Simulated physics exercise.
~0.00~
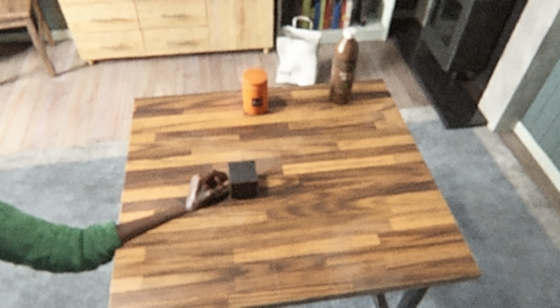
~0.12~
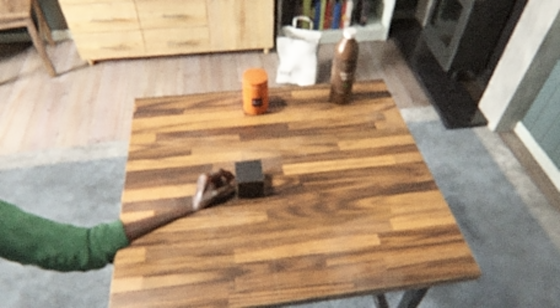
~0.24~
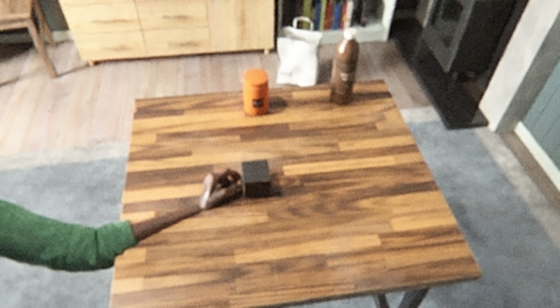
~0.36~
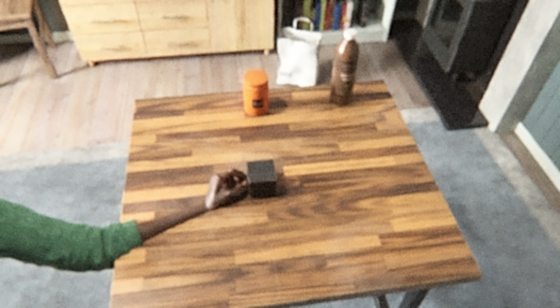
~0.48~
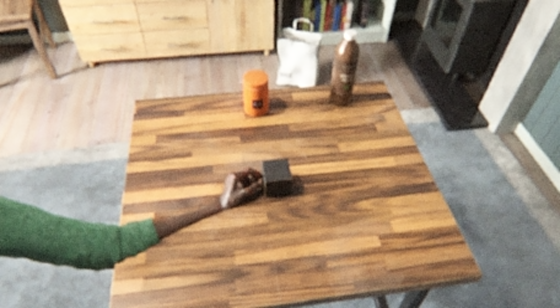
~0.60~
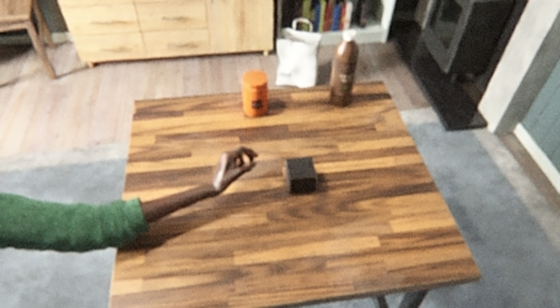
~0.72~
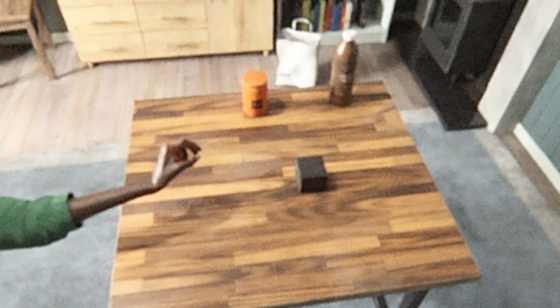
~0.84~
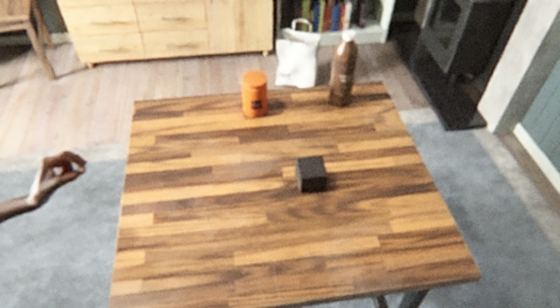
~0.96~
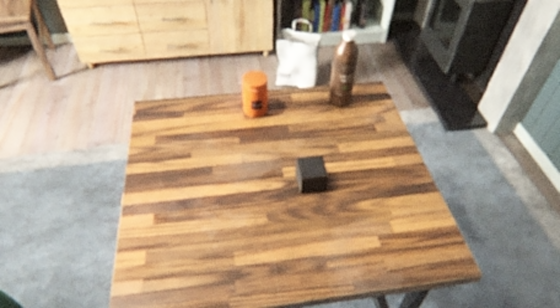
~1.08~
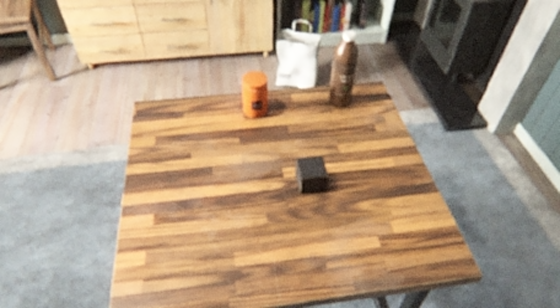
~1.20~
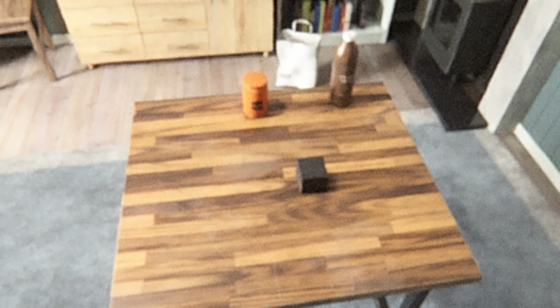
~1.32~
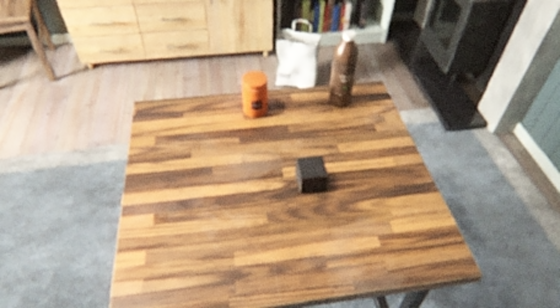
In a room with a pale wooden floor and a grey rug, a striped wooden table is seen from above through a slightly swaying camera. An orange jar and a brown bottle stand near its far edge, with a black block nearer the middle. A hand in a green sleeve, reaching in from the left, pushes the block slowly to the right. The hand lets go and draws back to the left as the block slides a little farther and stops. The arm leaves view, and the block rests on the table, right of centre, the jar and bottle still in their places.
